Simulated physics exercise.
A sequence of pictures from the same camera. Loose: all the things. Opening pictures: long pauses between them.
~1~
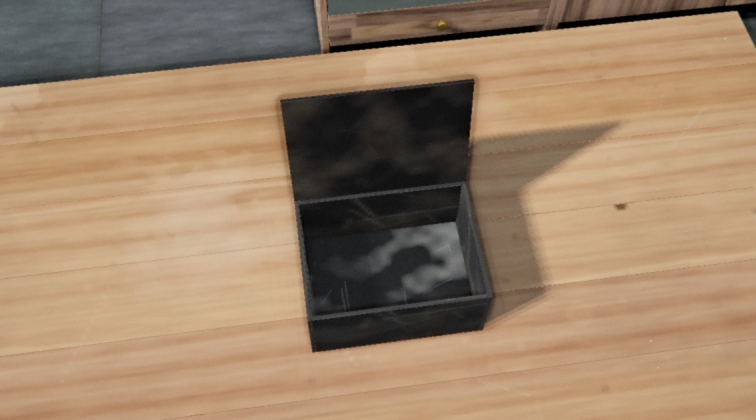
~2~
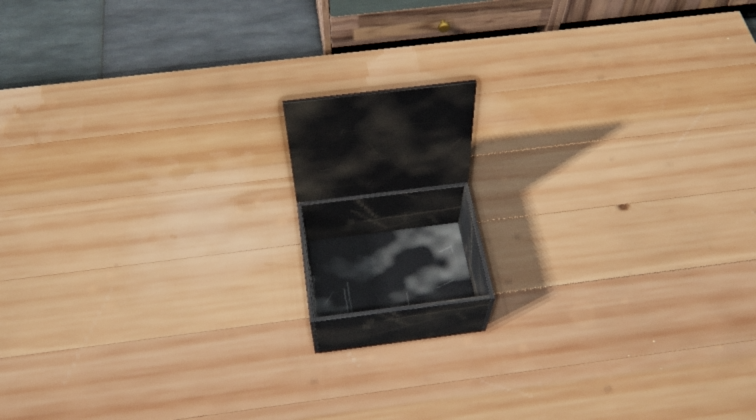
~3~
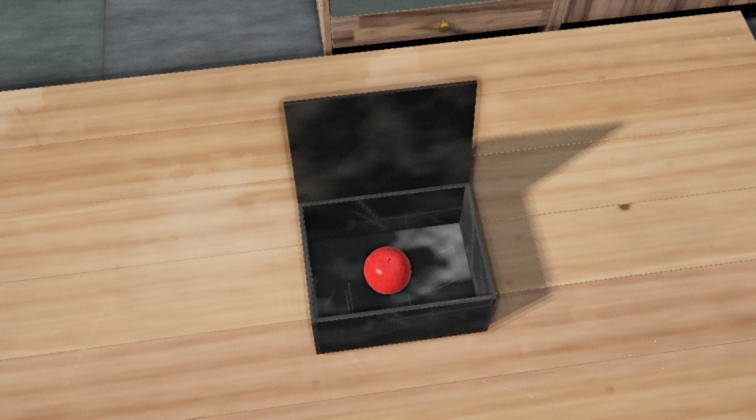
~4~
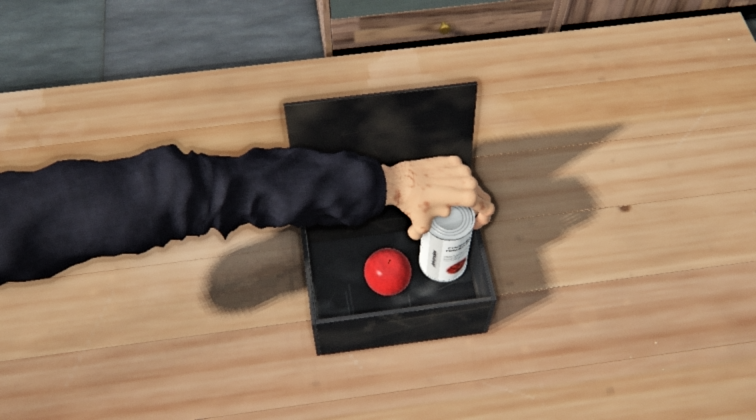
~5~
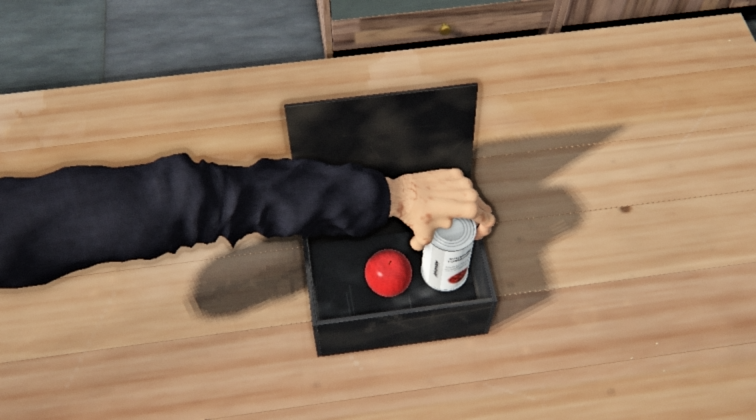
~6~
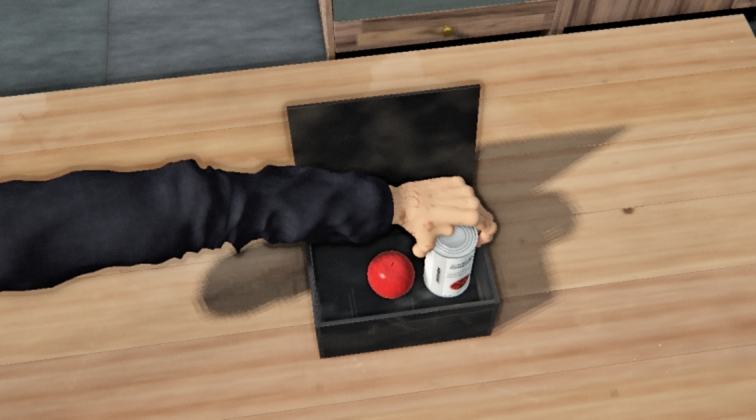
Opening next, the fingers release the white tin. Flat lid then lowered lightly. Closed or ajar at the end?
Stays open.
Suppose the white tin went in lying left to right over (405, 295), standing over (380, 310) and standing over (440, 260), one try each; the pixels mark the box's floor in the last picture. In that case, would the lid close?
Try 1: Lid goes down; try 2: Lid goes down; try 3: Lid stays raised.
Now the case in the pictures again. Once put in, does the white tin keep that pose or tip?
As it turns out, it keeps its original angle.
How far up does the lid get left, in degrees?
Angle above rim: About 20°.
Then, 1.20 s later than the last frame, lid starting down.
Then, 1.60 s later than the last frame, lid 58° above the rim.
Then, 1.90 s later than the last frame, lid 32° above the rim.
When it is over, lid 22° above the rim; both as before. End places, in pixels of the last picture, white tin near (449, 257).
